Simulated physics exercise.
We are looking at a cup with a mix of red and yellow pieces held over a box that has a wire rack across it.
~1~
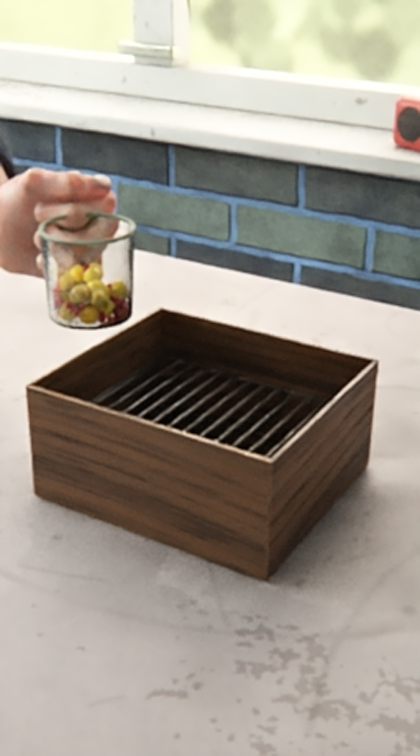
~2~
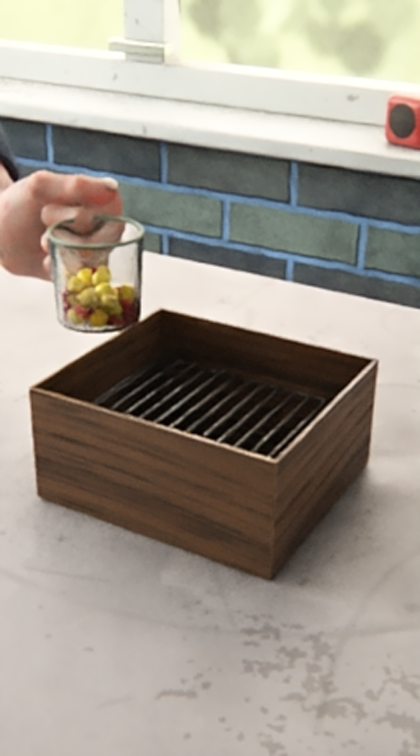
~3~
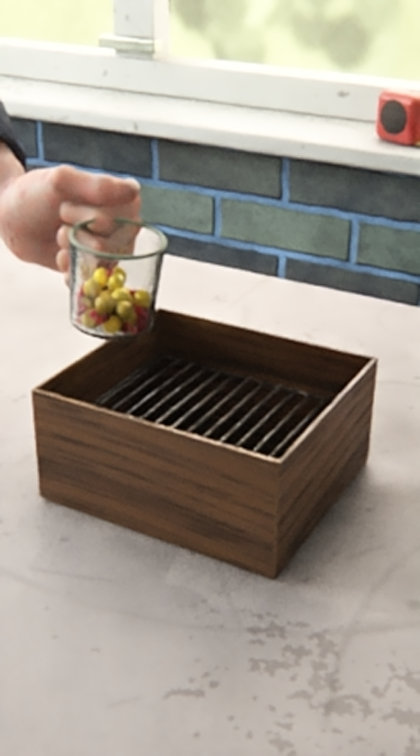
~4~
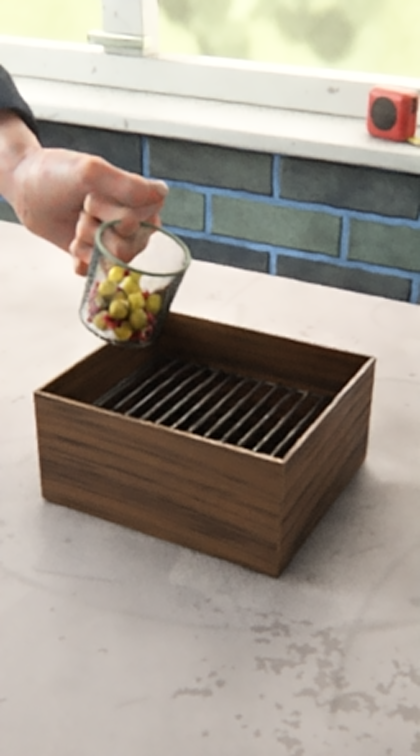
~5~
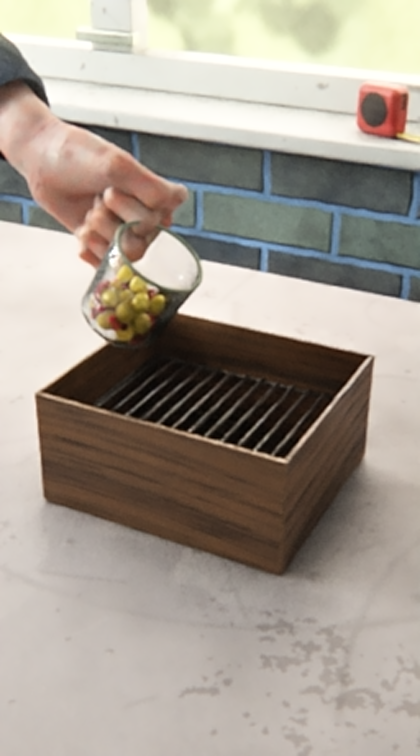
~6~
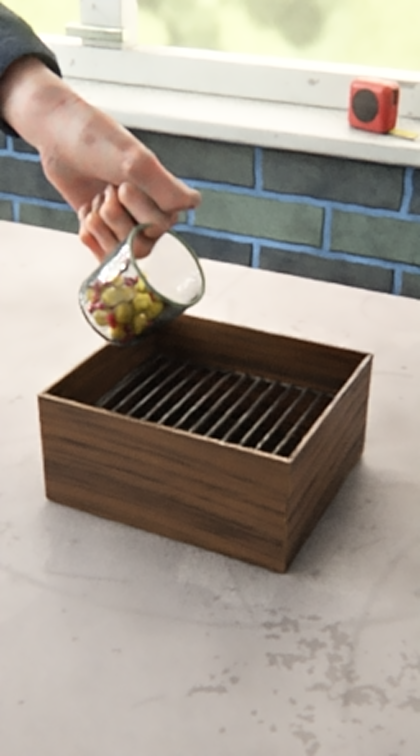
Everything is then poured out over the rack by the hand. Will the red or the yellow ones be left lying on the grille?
Result: Red fallen below, yellow kept above.
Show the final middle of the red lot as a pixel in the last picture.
Pretty much near (169, 458), I'd say.
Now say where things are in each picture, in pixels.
In the first frame, cup at (89, 271), upright; rack at (297, 451), 16 wires across; red round beads at (98, 306), narrower than the gaps; yellow round beads at (84, 295), wider than the gaps.
In the second frame, cup at (98, 275), upright; yellow ones at (92, 299).
In the third frame, cup at (115, 280), tipped 7°; red ones at (119, 313).
In the fourth frame, cup at (132, 285), tipped 20°; yellow ones at (118, 304).
In the fifth frame, cup at (139, 288), tipped 33°; red ones at (128, 314).
In the sixth frame, cup at (140, 288), tipped 46°; rack at (303, 445); red ones at (123, 311); yellow ones at (121, 298).
Then, 0.49 s past the last view, red ones, all in the cup; yellow ones, all in the cup.
Then, 0.92 s past the last view, red ones, most in the cup, about a quarter on or over the wires; yellow ones, about a quarter in the cup, most on or over the wires.
Then, 1.28 s past the last view, red ones, a small part on or over the wires, nearly all under the rack; yellow ones, all on or over the wires.
Finally, red ones, all under the rack; yellow ones, all on the wires, none under the rack.
